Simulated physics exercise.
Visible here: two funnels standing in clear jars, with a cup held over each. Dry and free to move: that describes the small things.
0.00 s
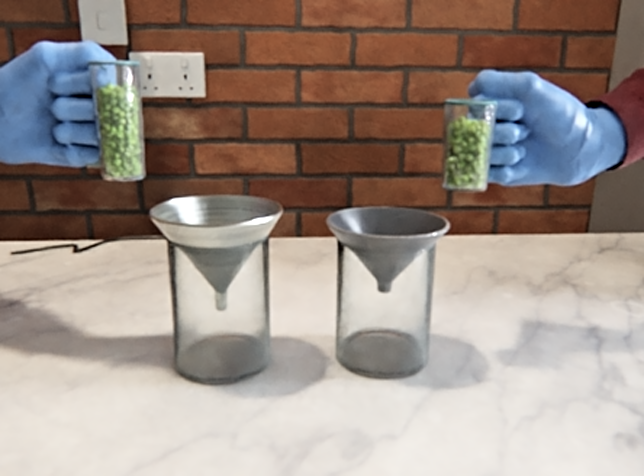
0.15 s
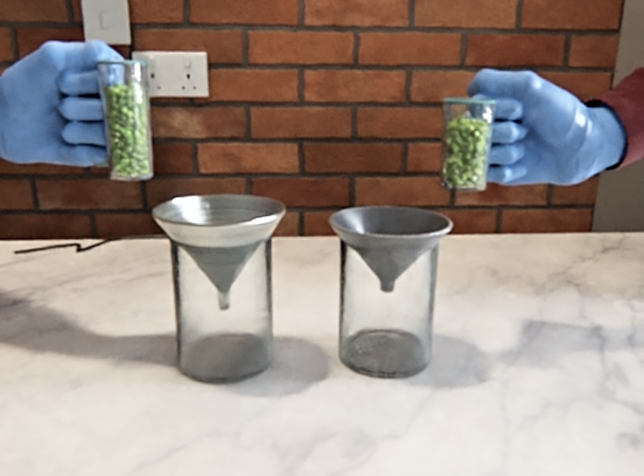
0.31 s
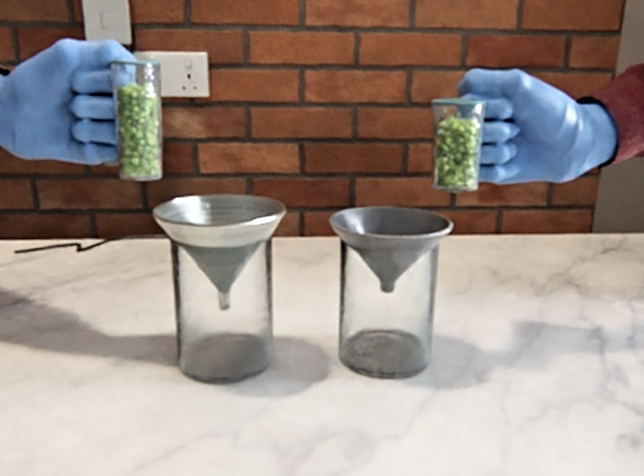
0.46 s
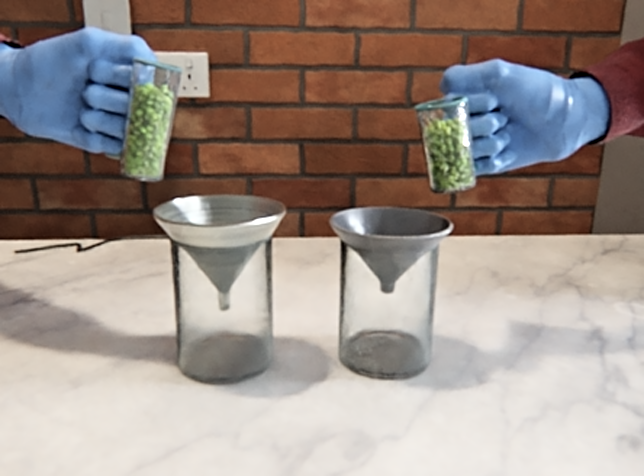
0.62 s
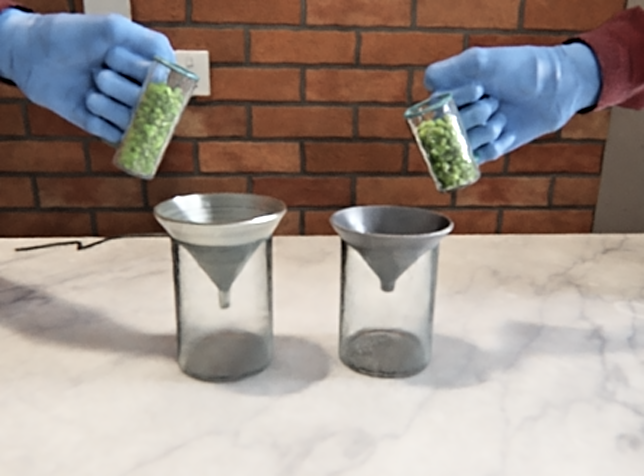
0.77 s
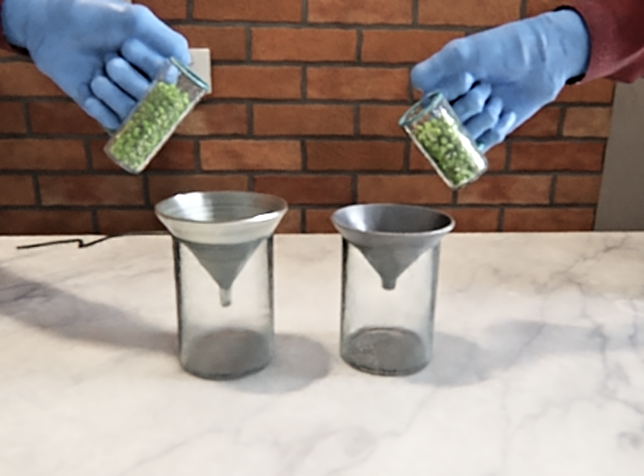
Two blue-gloved hands hold cups of green peas above funnels and gradually tilt them inward.
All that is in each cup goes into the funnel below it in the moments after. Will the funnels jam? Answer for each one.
Left: Yes, it jams; right: Yes, it jams.
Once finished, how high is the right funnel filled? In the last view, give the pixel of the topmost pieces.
Top at rest: Approx. (366, 241).
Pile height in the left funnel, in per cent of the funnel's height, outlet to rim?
About 70 per cent.
After 0.99 s, left, the whole lot still in the cup; right, the whole lot still in the cup.
After 1.28 s, left, the whole lot still in the cup; right, all but a few still in the cup, only a few in or over the funnel.
After 1.59 s, left, the bulk still in the cup, a little in or over the funnel; right, the bulk still in the cup, near a quarter in or over the funnel.
In the end (2.6 s), left, all but a few stuck in the funnel, only a few down in the jar; right, all but a few stuck in the funnel, only a few down in the jar.
